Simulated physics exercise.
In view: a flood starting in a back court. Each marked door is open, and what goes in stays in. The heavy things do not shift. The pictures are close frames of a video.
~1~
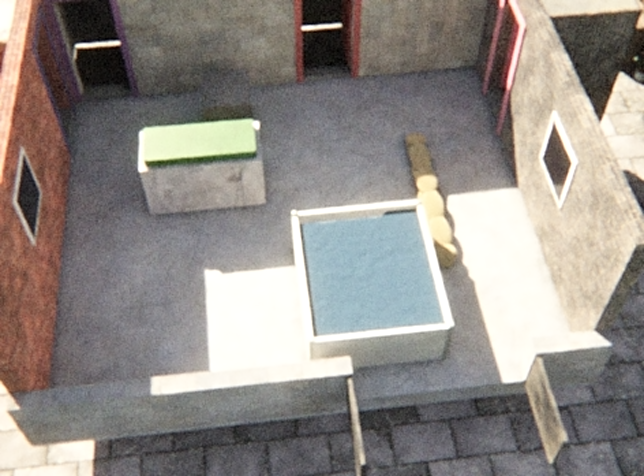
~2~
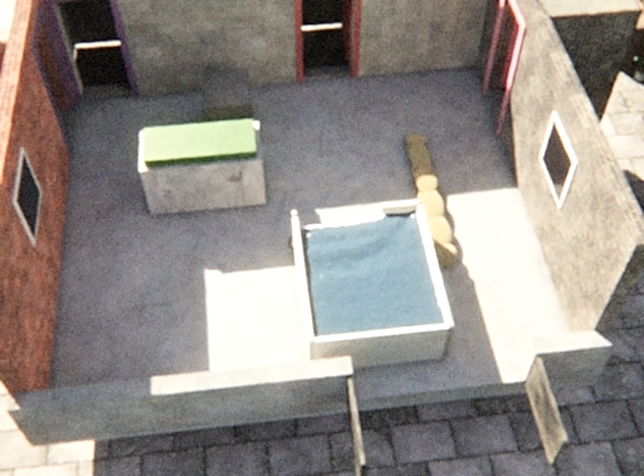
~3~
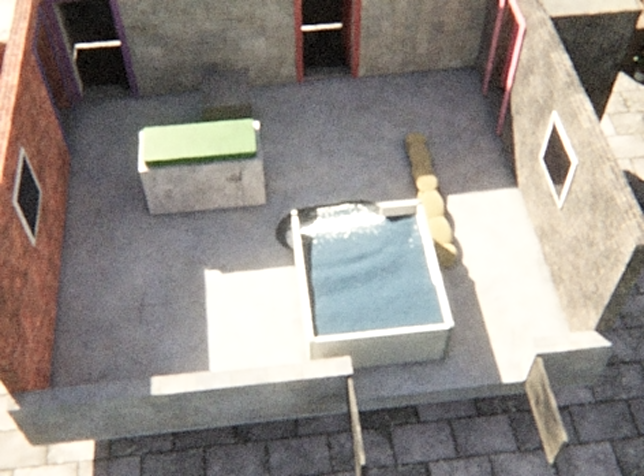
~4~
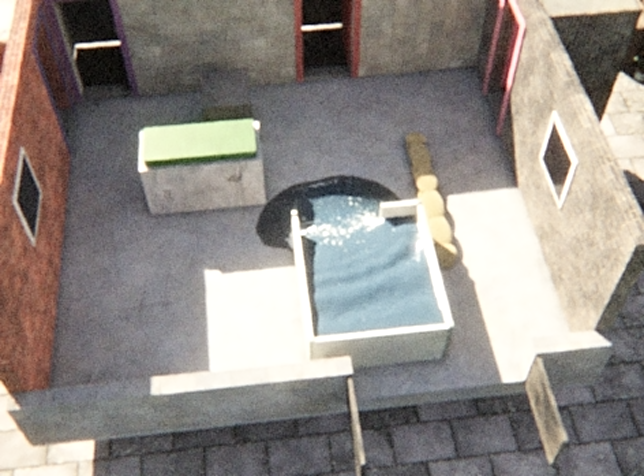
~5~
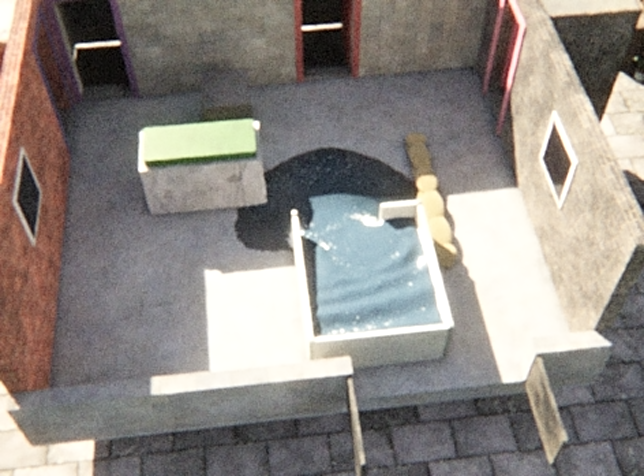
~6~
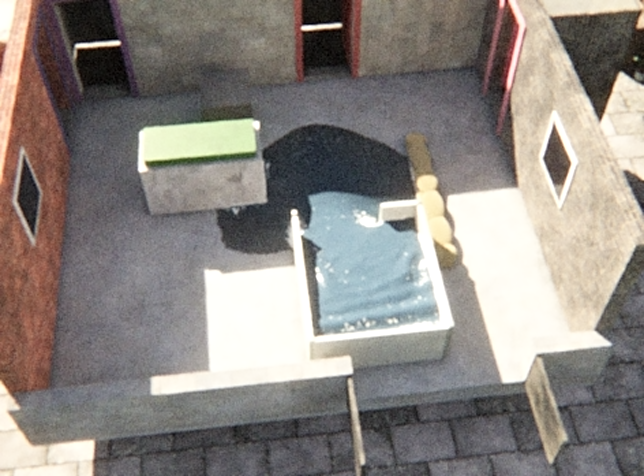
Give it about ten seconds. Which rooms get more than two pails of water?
The pink door holds within the limit; the blue door holds within the limit; the red door floods; the purple door holds within the limit.
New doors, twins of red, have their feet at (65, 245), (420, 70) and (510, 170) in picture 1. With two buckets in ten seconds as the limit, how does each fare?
In that order: Stays under, passes that mark, holds.
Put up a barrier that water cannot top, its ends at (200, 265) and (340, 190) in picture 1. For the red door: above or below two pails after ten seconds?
The red one is over.
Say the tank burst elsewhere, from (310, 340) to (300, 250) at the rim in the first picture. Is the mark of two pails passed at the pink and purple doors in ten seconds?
In short: The pink one keeps below it, the purple one passes that mark.
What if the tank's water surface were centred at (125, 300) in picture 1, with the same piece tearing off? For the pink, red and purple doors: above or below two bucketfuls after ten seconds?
One by one: Pink door lets less in; red door is under; purple door goes over.
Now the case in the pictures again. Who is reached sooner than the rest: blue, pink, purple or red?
The red door.
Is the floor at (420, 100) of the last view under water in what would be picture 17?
Answer: Covered.
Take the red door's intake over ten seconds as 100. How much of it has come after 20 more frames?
Roughly 75 per cent.
A moment on, water covers 25 % of the floor; the pink door not reached, the blue door not reached, the red door under two buckets in, the purple door not reached.
Next, water covers 40 % of the floor; the pink door not reached, the blue door not reached, the red door far over two buckets in, the purple door not reached.
Then, water covers 55 % of the floor; the pink door wet at the sill, nothing in, the blue door wet at the sill, nothing in, the red door far over two buckets in, the purple door wet at the sill, nothing in.
Later, water covers 80 % of the floor; the pink door wet at the sill, nothing in, the blue door wet at the sill, nothing in, the red door far over two buckets in, the purple door under two buckets in.
In the end, water covers 90 % of the floor; the pink door wet at the sill, nothing in, the blue door wet at the sill, nothing in, the red door far over two buckets in, the purple door under two buckets in.
